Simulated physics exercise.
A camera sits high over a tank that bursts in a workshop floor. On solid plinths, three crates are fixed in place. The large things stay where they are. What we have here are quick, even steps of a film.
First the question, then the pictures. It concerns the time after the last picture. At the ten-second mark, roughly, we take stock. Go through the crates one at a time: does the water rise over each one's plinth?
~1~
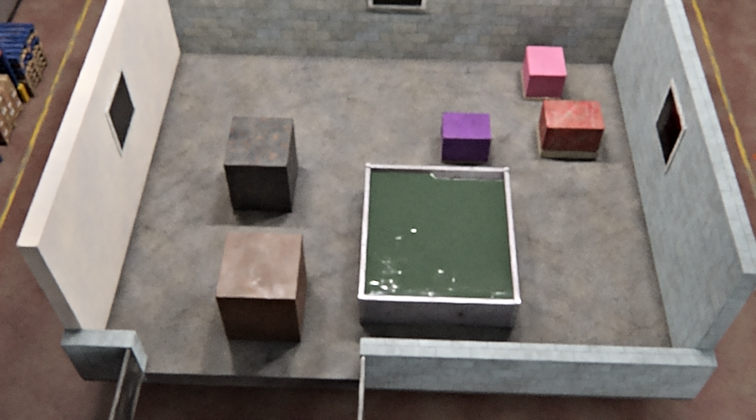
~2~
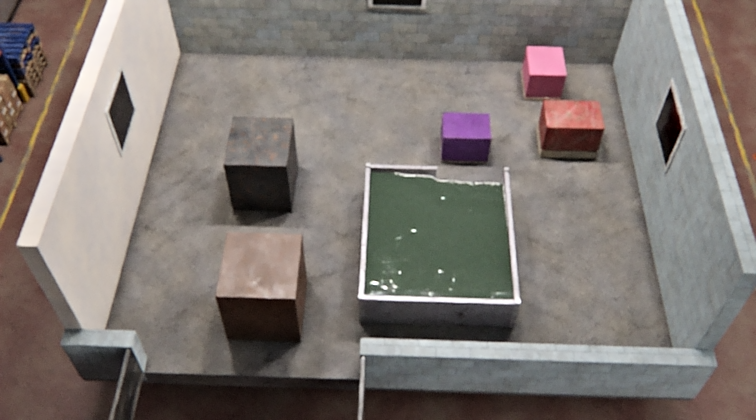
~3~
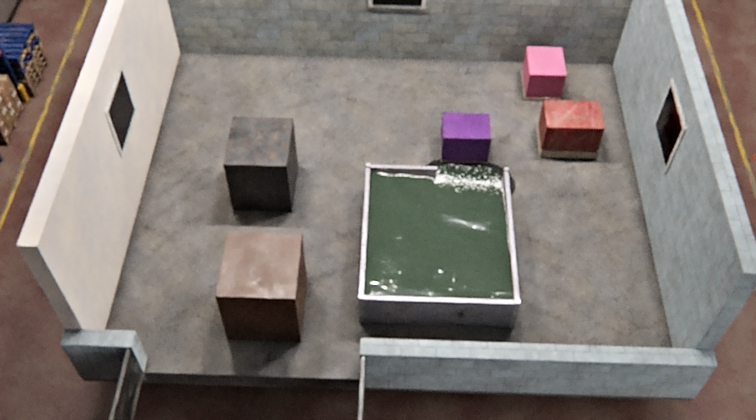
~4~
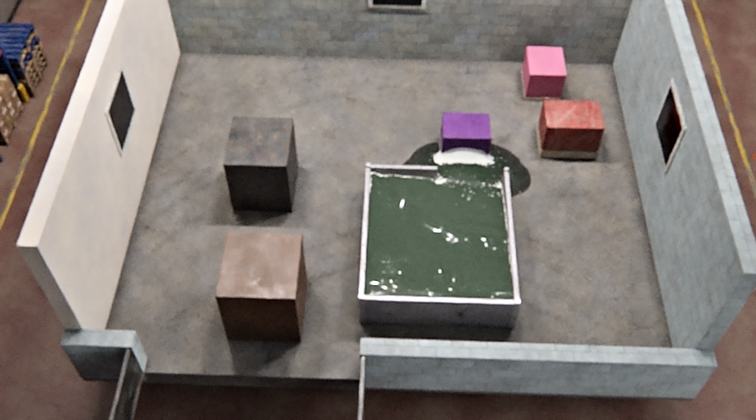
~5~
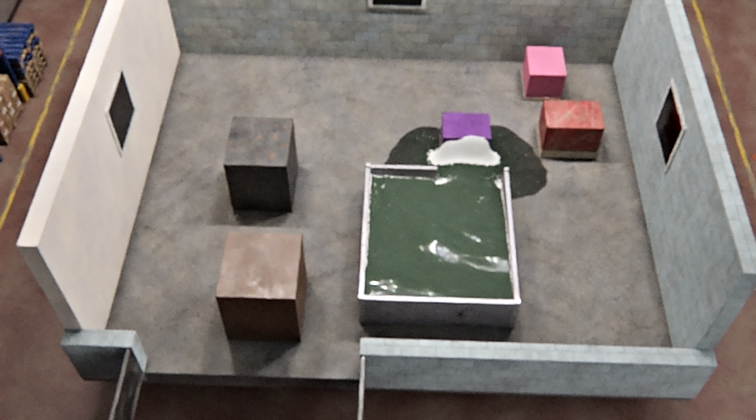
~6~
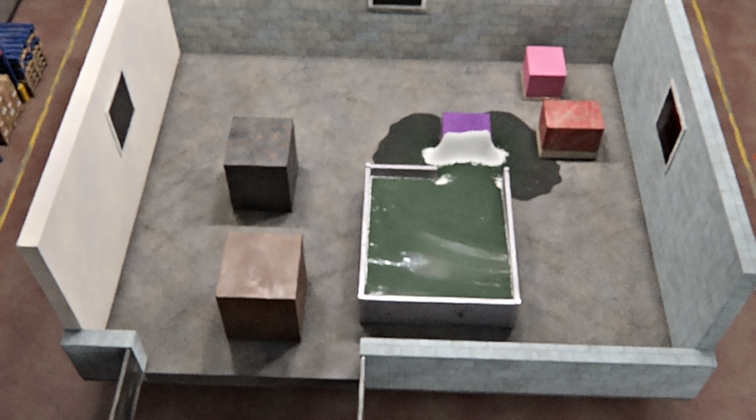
One at a time: The purple crate - water gets over; the red crate - water gets over; the pink crate - water gets over.
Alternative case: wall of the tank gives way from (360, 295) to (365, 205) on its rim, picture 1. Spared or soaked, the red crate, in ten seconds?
Taking them one by one, the red crate stays clear.
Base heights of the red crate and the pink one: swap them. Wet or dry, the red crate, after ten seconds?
Well, after the swap red gets reached.
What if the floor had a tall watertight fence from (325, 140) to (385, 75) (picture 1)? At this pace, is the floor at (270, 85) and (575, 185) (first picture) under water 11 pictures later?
In order, I'd call them bare and inundated.
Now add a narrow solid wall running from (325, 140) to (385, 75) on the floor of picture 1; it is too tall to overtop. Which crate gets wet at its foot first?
Looks like the purple crate.
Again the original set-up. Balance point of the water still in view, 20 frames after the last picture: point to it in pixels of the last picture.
Close to (444, 196).
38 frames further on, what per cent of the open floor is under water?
About 80 %.
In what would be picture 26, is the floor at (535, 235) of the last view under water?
Lab note: Spot reads unsubmerged.
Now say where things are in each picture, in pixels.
Still water in the water tank at (438, 233), in the first frame.
Water pours out on the water tank's far side and has run to a hidden place, in the second frame.
The front is at (435, 165), out from the gap on the water tank's far side, in the third frame.
Water pours out on the water tank's far side and has run to (424, 151), in the fourth frame.
The front is at (507, 133), out from the gap on the water tank's far side, in the fifth frame.
Water pours out on the water tank's far side and has run to (502, 116), in the sixth frame.
A moment on, water covers 15 % of the floor; the purple crate water round its plinth, the red crate water round its plinth, the pink crate water round its plinth.
Next, water covers 35 % of the floor; the purple crate water round its plinth, the red crate water round its plinth, the pink crate water round its plinth.
Then, water covers 60 % of the floor; the purple crate water round its plinth, the red crate water round its plinth, the pink crate water round its plinth.
Later, water covers 80 % of the floor; the purple crate water round its plinth, the red crate water round its plinth, the pink crate water round its plinth.
In the end, water covers 100 % of the floor; the purple crate was topped, the red crate was topped, the pink crate was topped.
